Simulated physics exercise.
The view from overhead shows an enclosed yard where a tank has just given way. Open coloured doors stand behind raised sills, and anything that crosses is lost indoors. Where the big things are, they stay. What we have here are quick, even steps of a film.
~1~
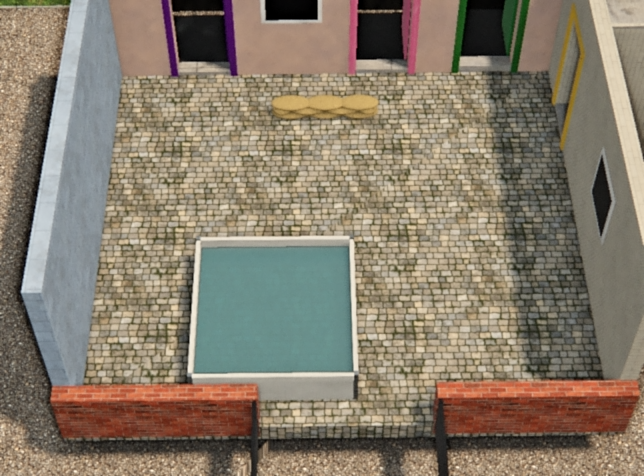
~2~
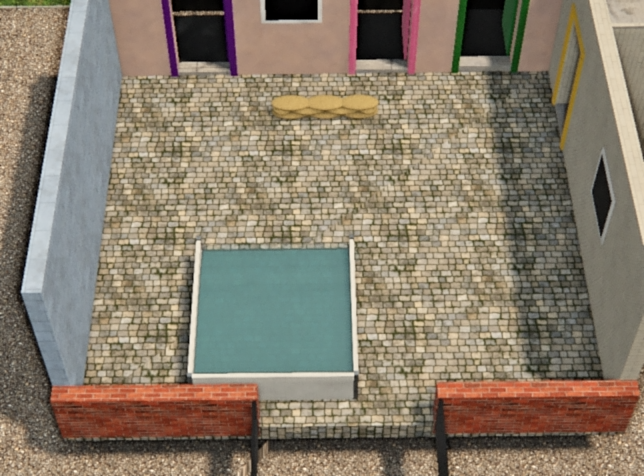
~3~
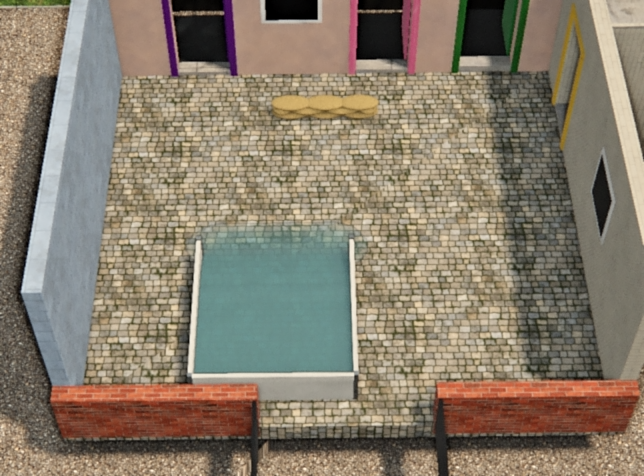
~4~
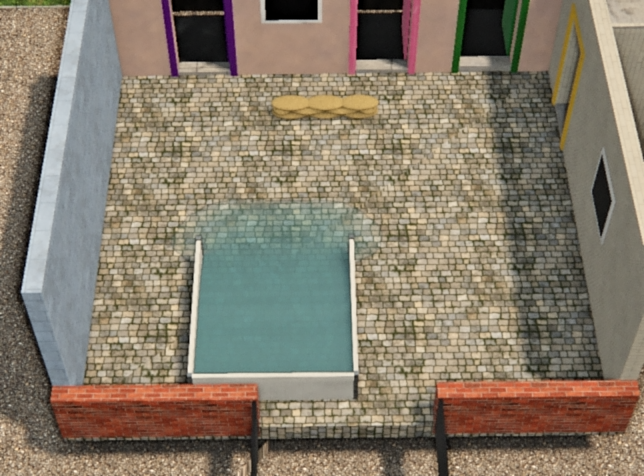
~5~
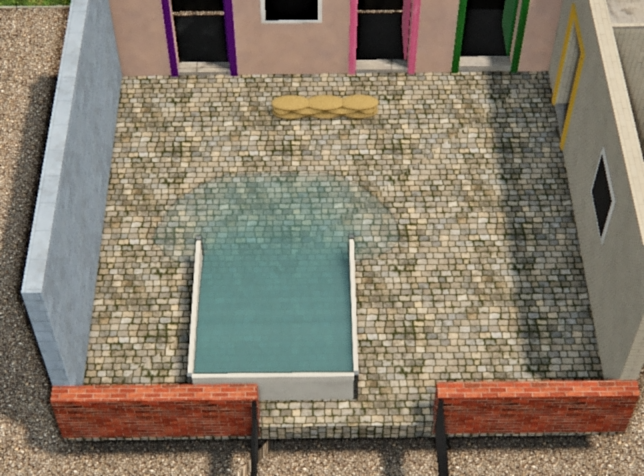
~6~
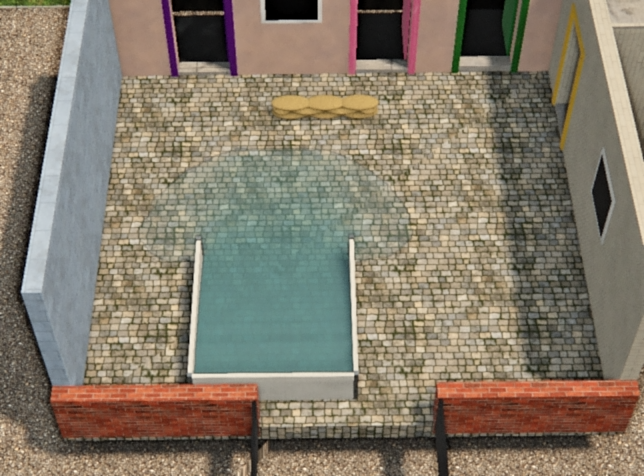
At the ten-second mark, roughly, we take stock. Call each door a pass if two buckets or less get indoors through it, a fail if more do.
Pink door: Pass, green door: Pass, purple door: Fail, yellow door: Fail.
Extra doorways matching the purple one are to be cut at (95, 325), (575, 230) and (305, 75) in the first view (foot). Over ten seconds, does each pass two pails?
Same order as asked - stays within the limit, stays within the limit and stays within the limit.
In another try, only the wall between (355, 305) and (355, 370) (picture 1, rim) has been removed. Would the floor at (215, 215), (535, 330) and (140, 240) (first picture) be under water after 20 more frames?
Taking the points in order: Unwetted, swamped and unwetted.
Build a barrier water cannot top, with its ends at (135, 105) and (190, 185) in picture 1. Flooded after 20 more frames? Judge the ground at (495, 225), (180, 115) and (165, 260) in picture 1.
Results in order: Bone-dry / swamped / bone-dry.
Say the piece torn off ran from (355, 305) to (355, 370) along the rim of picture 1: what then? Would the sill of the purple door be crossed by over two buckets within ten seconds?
Purple door: Falls short.
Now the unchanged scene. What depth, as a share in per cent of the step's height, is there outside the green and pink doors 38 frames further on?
I'd put it at close to 70 and 90 per cent.
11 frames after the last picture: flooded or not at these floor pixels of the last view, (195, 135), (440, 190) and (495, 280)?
First swamped, then swamped, then spared.
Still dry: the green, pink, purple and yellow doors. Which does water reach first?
Go with the purple-painted one.
A moment on, water covers 30 % of the floor; the pink door not reached, the green door not reached, the purple door not reached, the yellow door not reached.
Next, water covers 40 % of the floor; the pink door not reached, the green door not reached, the purple door over two buckets in, the yellow door not reached.
Then, water covers 50 % of the floor; the pink door wet at the sill, nothing in, the green door wet at the sill, nothing in, the purple door far over two buckets in, the yellow door wet at the sill, nothing in.
Later, water covers 65 % of the floor; the pink door wet at the sill, nothing in, the green door wet at the sill, nothing in, the purple door far over two buckets in, the yellow door over two buckets in.
In the end, water covers 95 % of the floor; the pink door under two buckets in, the green door under two buckets in, the purple door far over two buckets in, the yellow door far over two buckets in.
